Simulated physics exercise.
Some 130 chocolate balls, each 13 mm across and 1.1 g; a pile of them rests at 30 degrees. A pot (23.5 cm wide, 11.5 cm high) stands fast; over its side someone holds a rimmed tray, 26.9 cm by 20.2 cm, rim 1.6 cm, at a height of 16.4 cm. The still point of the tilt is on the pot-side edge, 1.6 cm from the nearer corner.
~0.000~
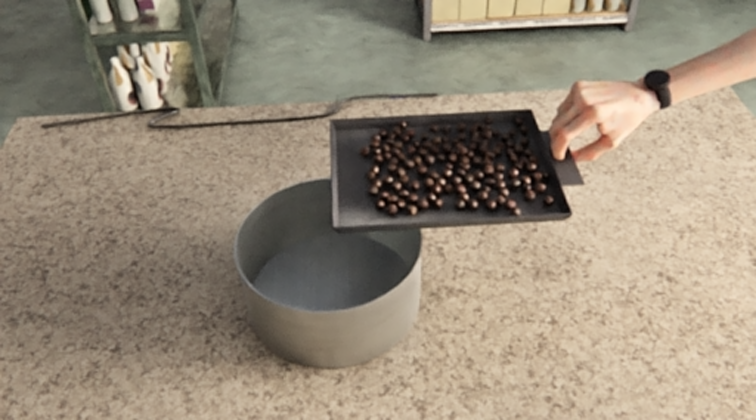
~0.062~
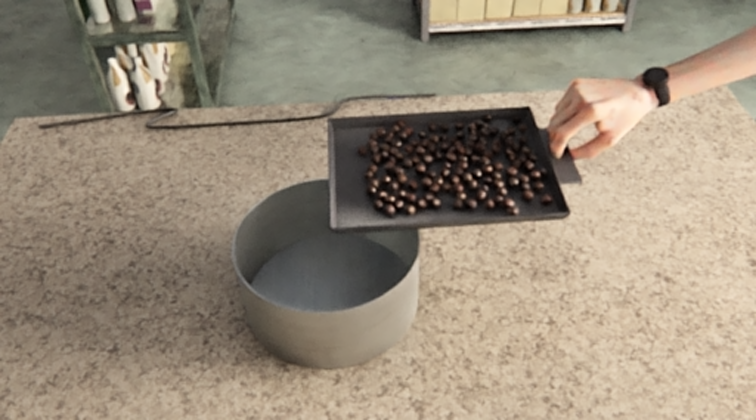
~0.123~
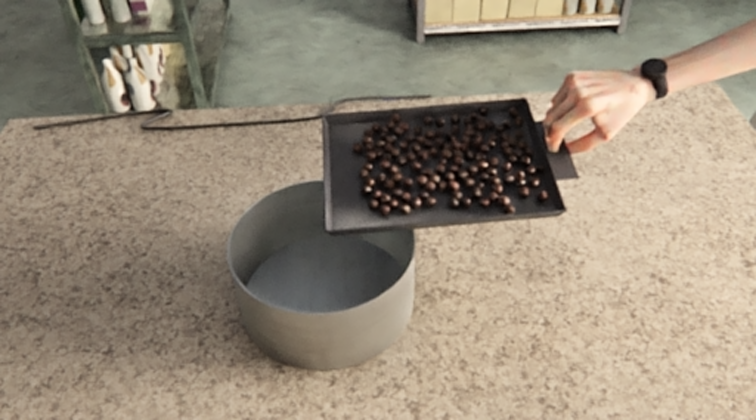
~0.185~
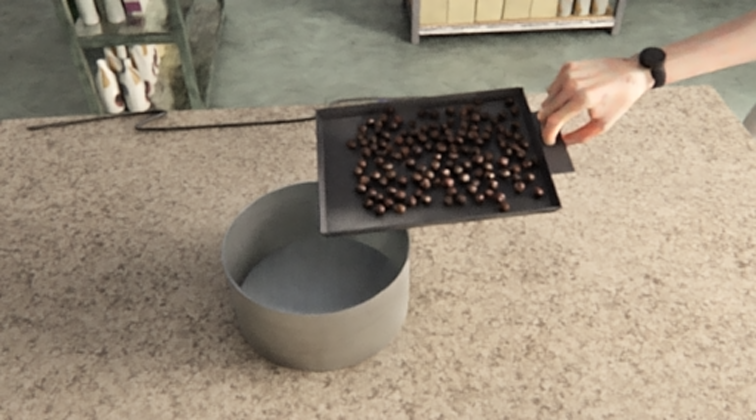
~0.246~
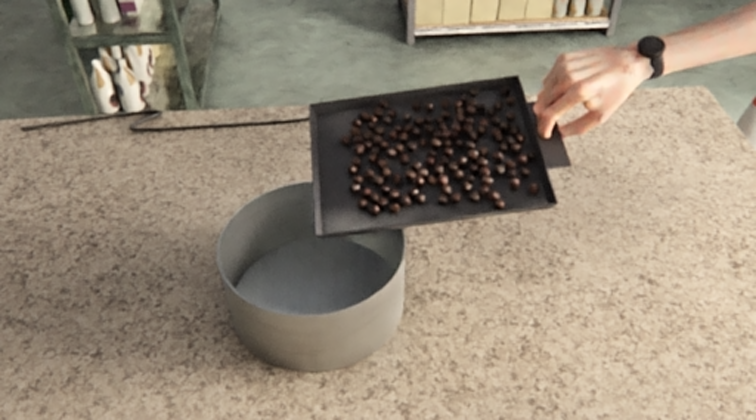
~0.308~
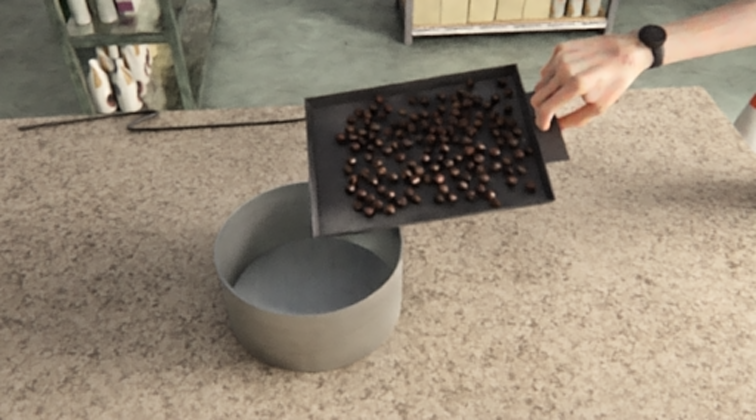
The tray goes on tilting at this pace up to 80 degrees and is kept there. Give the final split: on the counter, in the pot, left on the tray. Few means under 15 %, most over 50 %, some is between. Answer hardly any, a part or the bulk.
Counter a part, pot the bulk, tray hardly any.
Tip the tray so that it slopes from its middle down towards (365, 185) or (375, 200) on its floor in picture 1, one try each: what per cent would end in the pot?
Some 95 and 100 per cent.
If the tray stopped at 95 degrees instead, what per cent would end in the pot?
Then about 80 per cent.
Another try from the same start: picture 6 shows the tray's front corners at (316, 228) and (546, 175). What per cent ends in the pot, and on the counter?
Pot 95, counter 5.
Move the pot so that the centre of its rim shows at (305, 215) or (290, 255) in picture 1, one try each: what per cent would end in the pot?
Some 25 and 75 per cent.
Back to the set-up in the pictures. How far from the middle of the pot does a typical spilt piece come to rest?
Roughly 22 cm.
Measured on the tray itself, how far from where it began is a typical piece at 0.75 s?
Roughly 9 cm.
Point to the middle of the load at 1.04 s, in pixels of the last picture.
At about (349, 233).
After 0.75 s, tilt 47 degrees; the tray holds 95 %, the pot 0 %.
After 1.04 s, tilt 67 degrees; the tray holds 60 %, the pot 25 %.
Then, at 1.44 s, tilt 80 degrees; the tray holds 5 %, the pot 75 %.
At rest (2.3 s), counter 20 %, pot 80 %, tray 0 %.
